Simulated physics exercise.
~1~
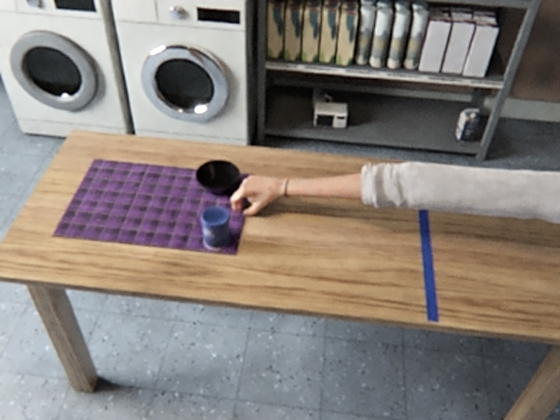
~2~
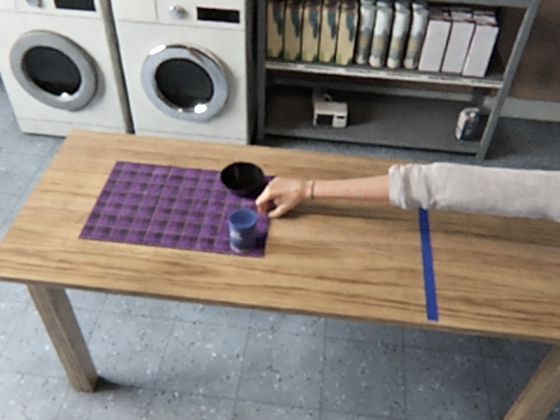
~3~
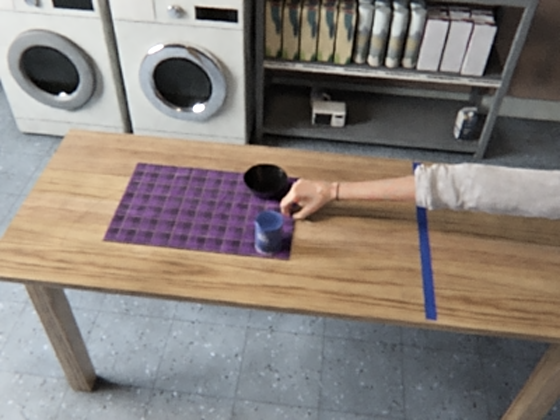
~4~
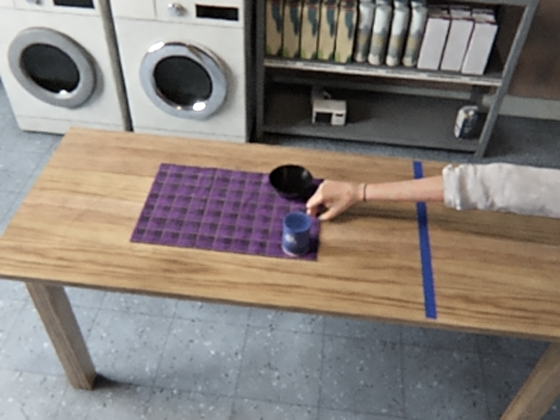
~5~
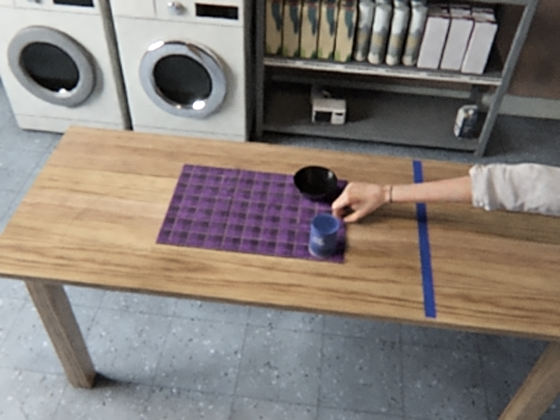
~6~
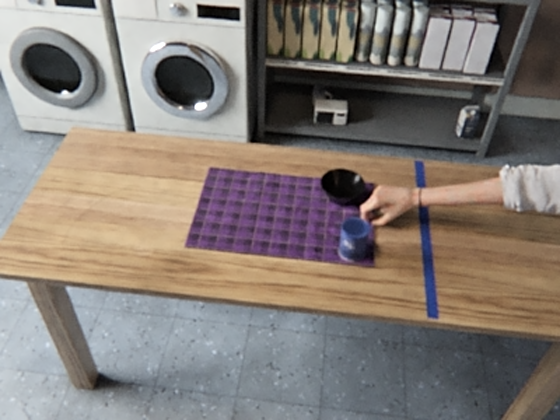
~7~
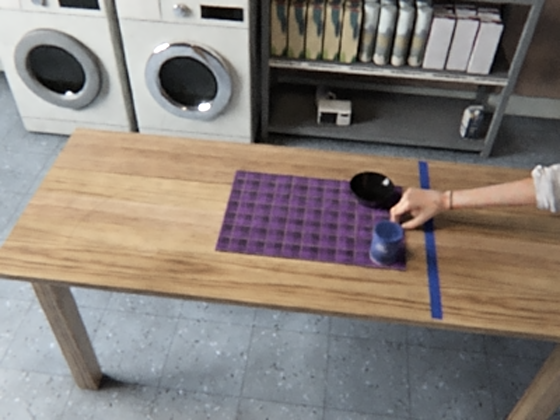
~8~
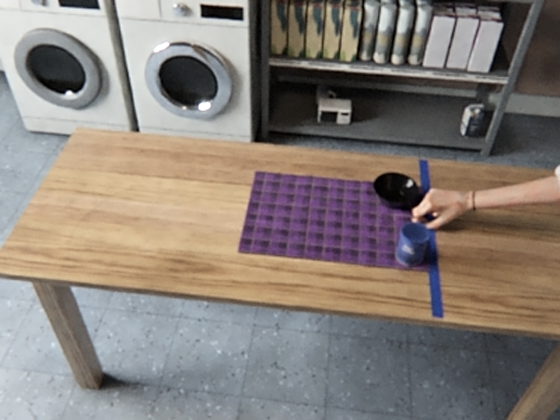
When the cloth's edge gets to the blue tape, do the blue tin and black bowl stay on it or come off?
Both stay on the cloth. The blue tin is still standing upright and the black bowl is still aboard beside it.
